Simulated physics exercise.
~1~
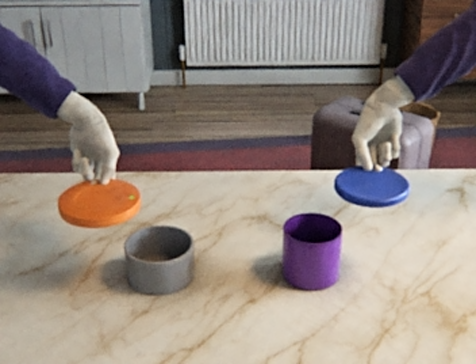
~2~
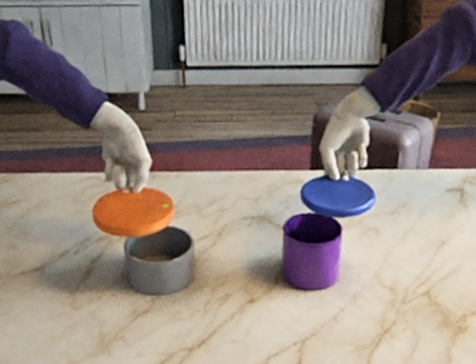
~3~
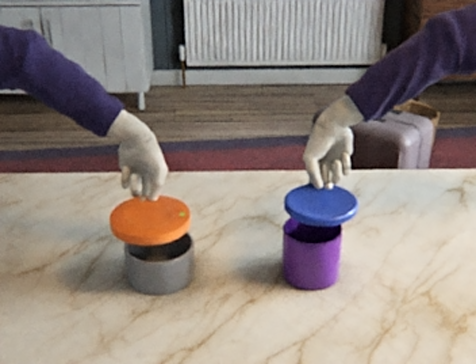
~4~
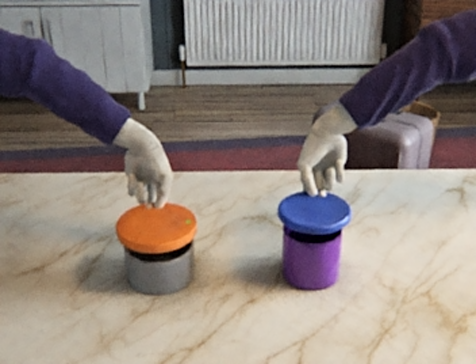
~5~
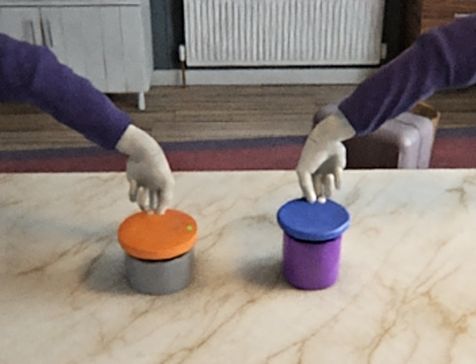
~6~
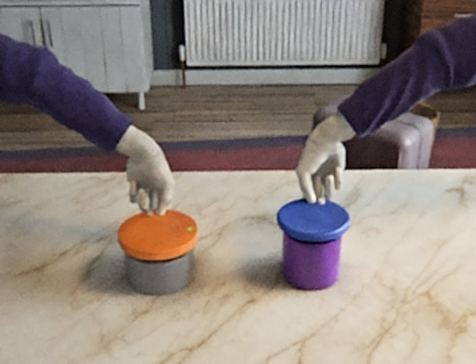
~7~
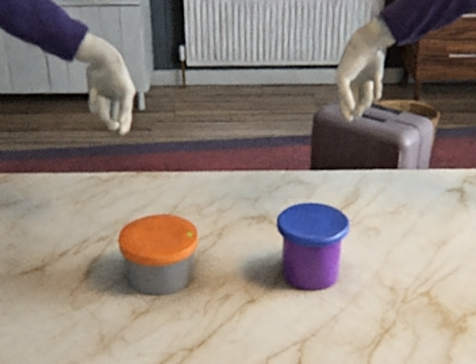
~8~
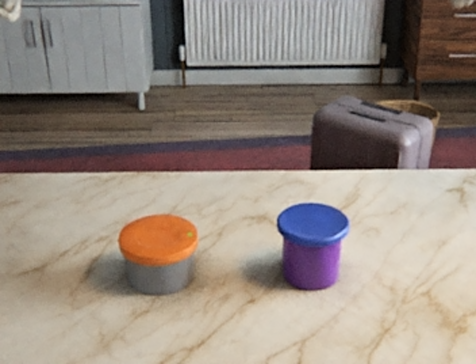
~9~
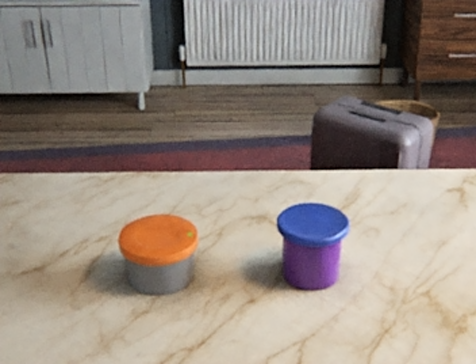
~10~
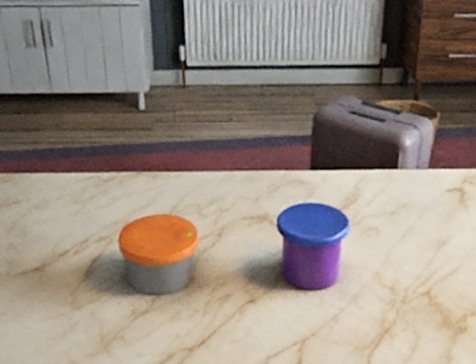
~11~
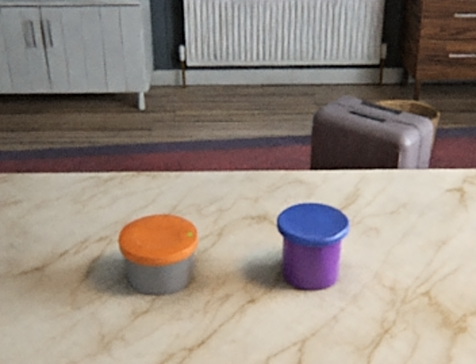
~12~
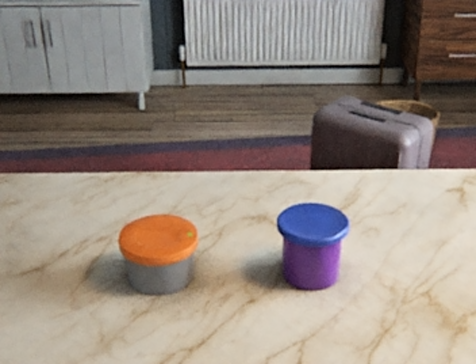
On a marble-patterned tabletop, two hands in purple sleeves brought an orange lid to a gray container on the left and a blue lid to a purple one on the right, lowered them on, let go and withdrew, leaving both covered.
